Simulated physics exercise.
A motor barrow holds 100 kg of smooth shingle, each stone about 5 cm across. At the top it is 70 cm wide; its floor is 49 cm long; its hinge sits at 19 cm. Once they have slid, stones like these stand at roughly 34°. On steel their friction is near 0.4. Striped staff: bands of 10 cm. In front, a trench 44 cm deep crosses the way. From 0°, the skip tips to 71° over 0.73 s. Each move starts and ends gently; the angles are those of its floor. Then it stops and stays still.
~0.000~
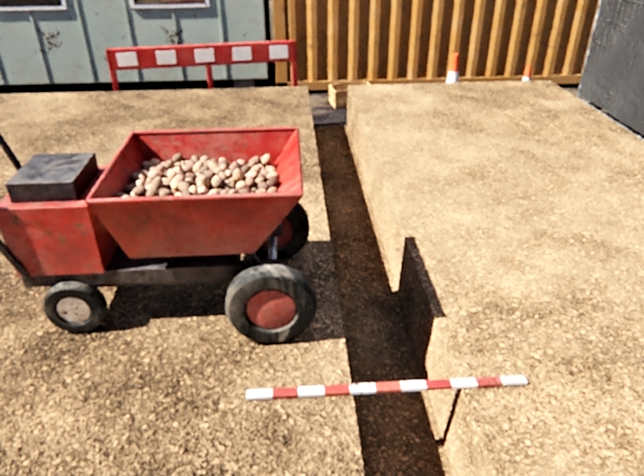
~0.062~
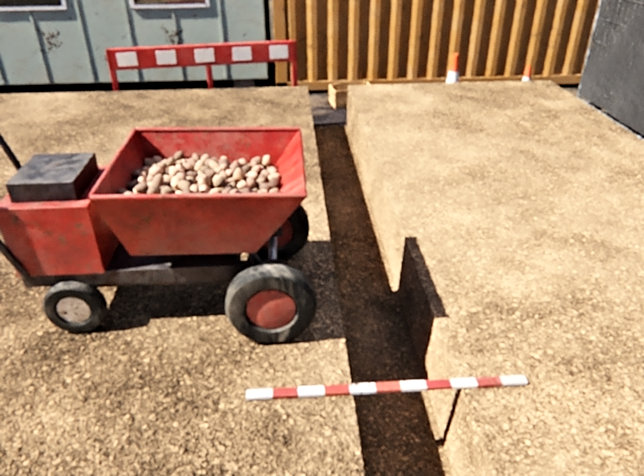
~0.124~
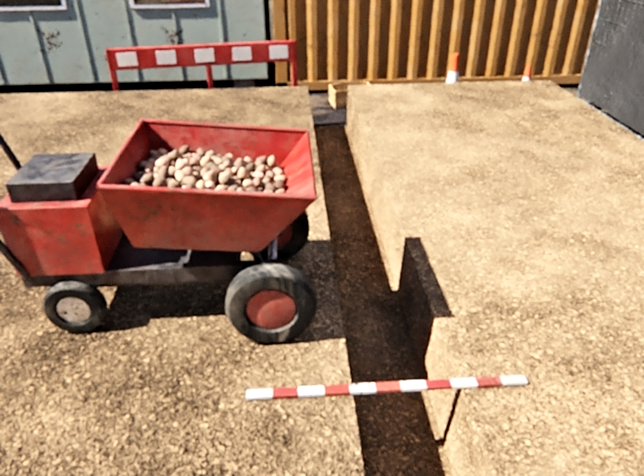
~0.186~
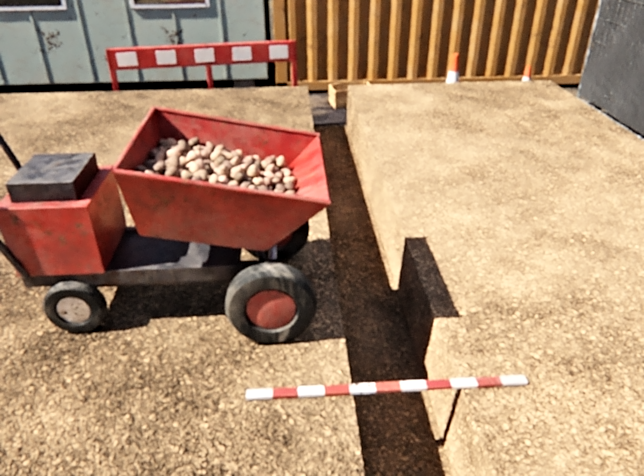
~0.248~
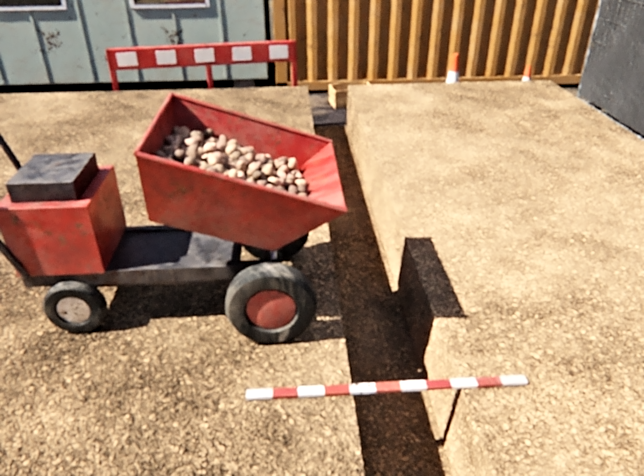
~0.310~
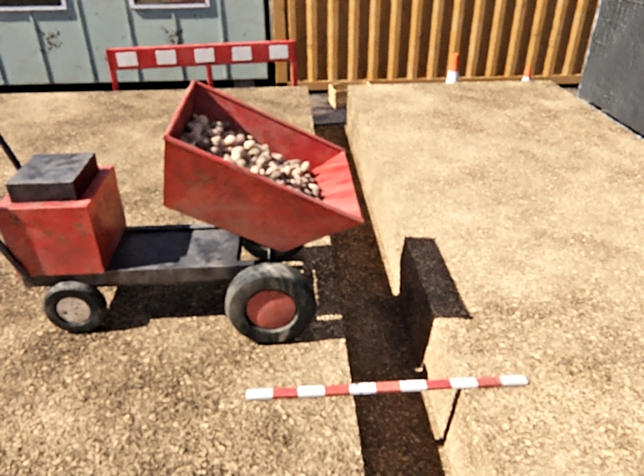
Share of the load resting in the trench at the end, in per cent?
40 per cent.
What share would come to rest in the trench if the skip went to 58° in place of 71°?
Roughly 35 per cent would end in the trench.
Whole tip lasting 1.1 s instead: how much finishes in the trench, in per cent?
It would be near 50 per cent.
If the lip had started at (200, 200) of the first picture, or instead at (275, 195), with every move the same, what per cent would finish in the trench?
Estimates: 95 % then 65 %.
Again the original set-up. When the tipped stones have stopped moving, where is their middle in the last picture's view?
Their middle lands near (448, 285).
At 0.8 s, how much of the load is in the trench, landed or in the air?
Close to 10 per cent has got there by then.
After 0.6 s the floor is at 60°; 100 % in the skip; the foremost stones are at (374, 247).
After 0.8 s the floor is at 71°; 72 % in the skip, 12 % in the trench, 15 % past the trench; the foremost stones are at (470, 297).
After 1.2 s the floor is at 71°; 20 % in the skip, 22 % in the trench, 58 % past the trench; the foremost stones are at (614, 294).
After 3.1 s the floor is at 71°; 0 % in the skip, 40 % in the trench, 60 % past the trench; the foremost stones are past the picture's edge.
